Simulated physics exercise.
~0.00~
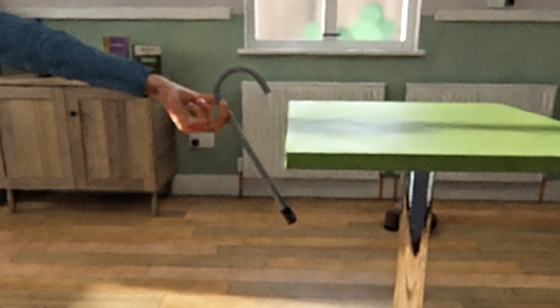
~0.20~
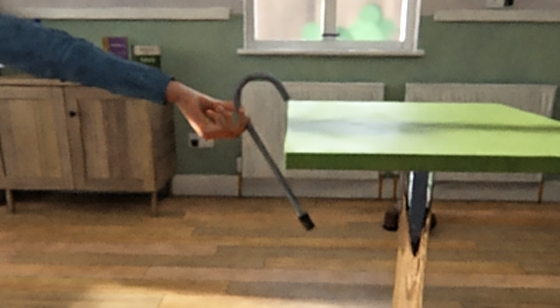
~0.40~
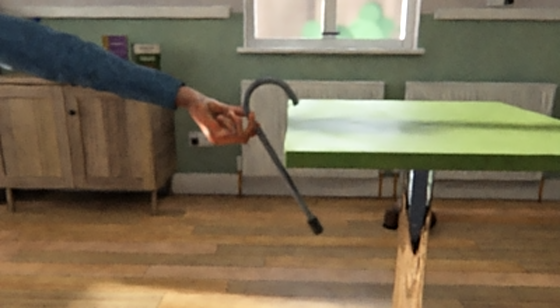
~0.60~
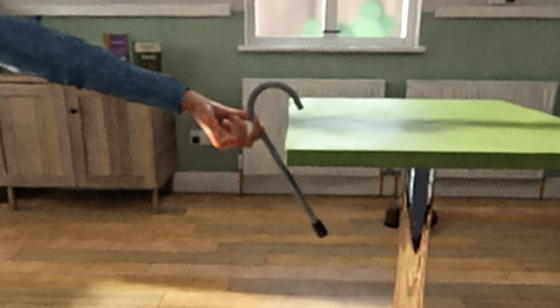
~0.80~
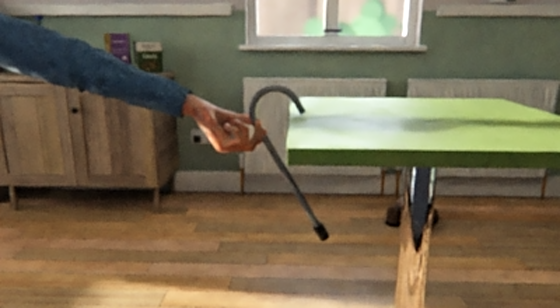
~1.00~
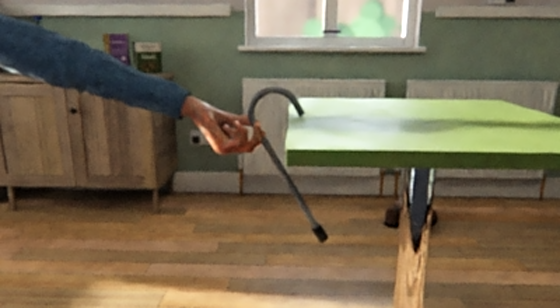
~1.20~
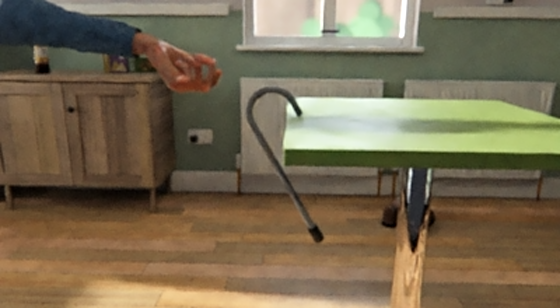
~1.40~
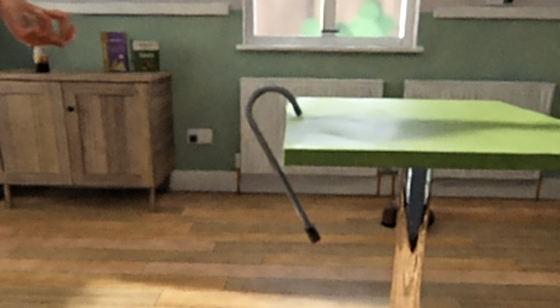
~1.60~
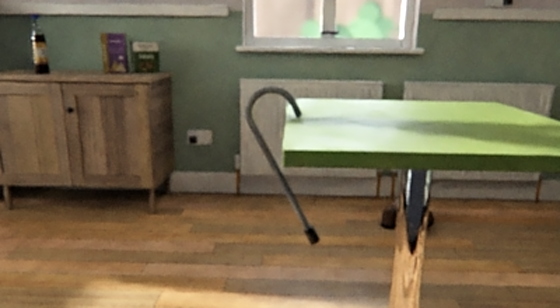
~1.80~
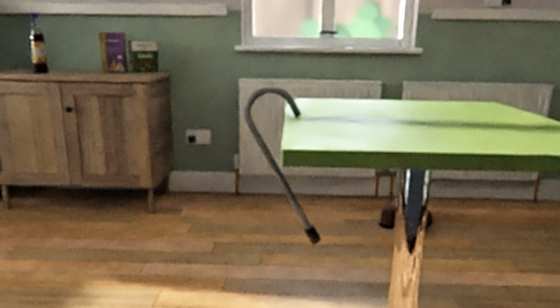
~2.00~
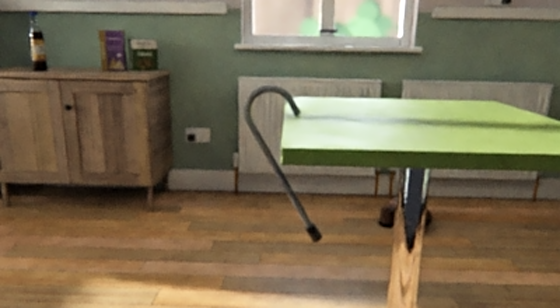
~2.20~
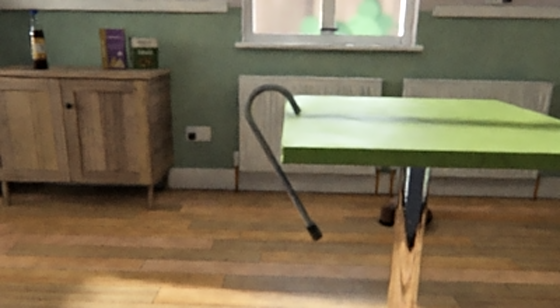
A grey cane with a curved handle is held by a hand in a blue sleeve, reaching in from the left toward a bright green table on the right. The slightly swaying view looks across a room with a wooden floor, a green wall, white radiators under a window, and a wooden cabinet at the left. The hand moves the cane right and lowers its hook onto the table's left edge, holding it there briefly. Then the fingers let go and the arm withdraws to the left, out of view. The cane stays hooked on the edge, hanging at a slant with its dark tip above the floor.
